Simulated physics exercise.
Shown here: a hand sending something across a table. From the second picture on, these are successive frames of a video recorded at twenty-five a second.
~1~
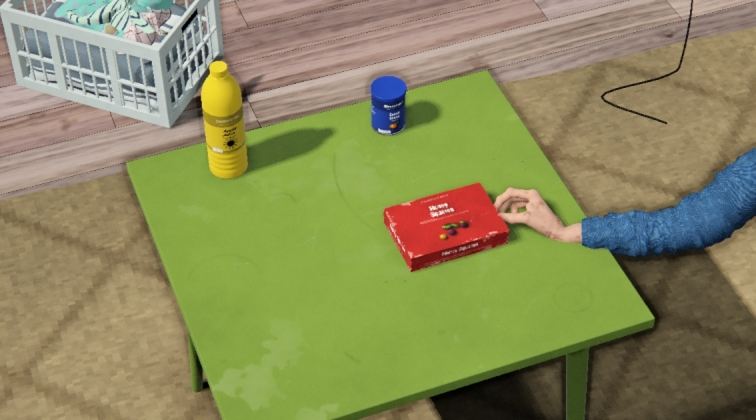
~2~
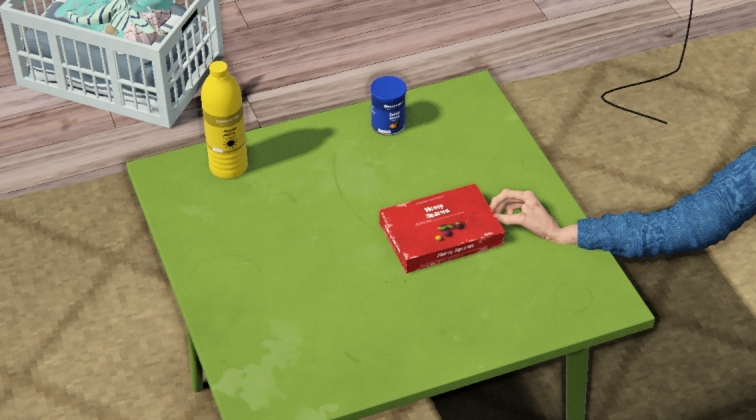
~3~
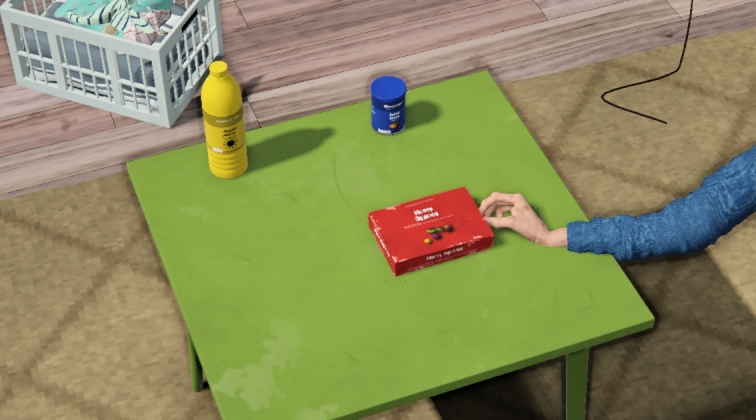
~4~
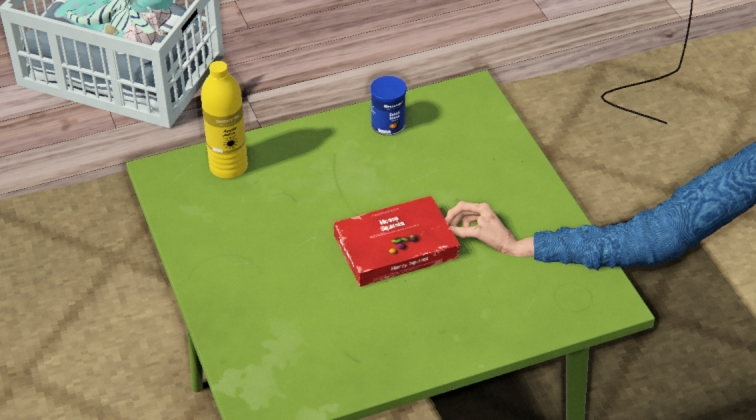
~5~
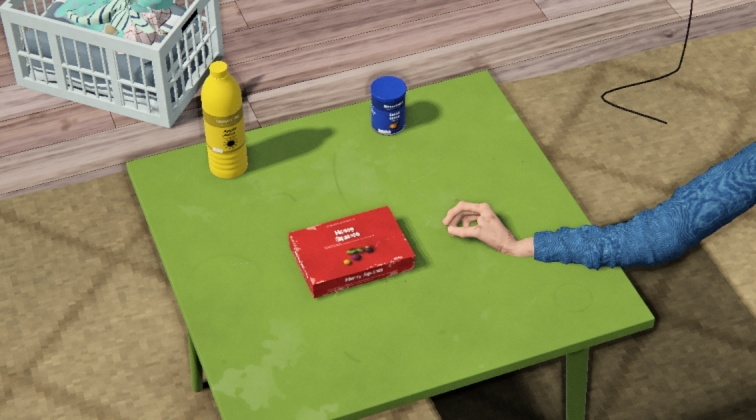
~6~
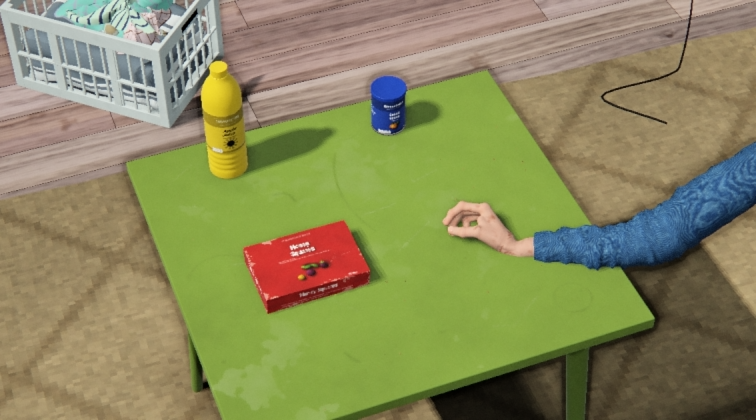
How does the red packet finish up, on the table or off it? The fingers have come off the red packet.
It finishes off the table.
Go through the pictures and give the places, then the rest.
In the first frame, under the hand; red packet (446, 226).
In the second frame, under the hand; red packet (441, 227).
In the third frame, under the hand; red packet (431, 231).
In the fourth frame, red packet (396, 240).
In the fifth frame, red packet (352, 251) slid a little.
In the sixth frame, red packet (306, 266) slid about its own width.
Then, 0.30 s after the last picture, red packet now off the table.
Then, 0.50 s after the last picture, things are still on the move.
By the end, off the table, red packet.
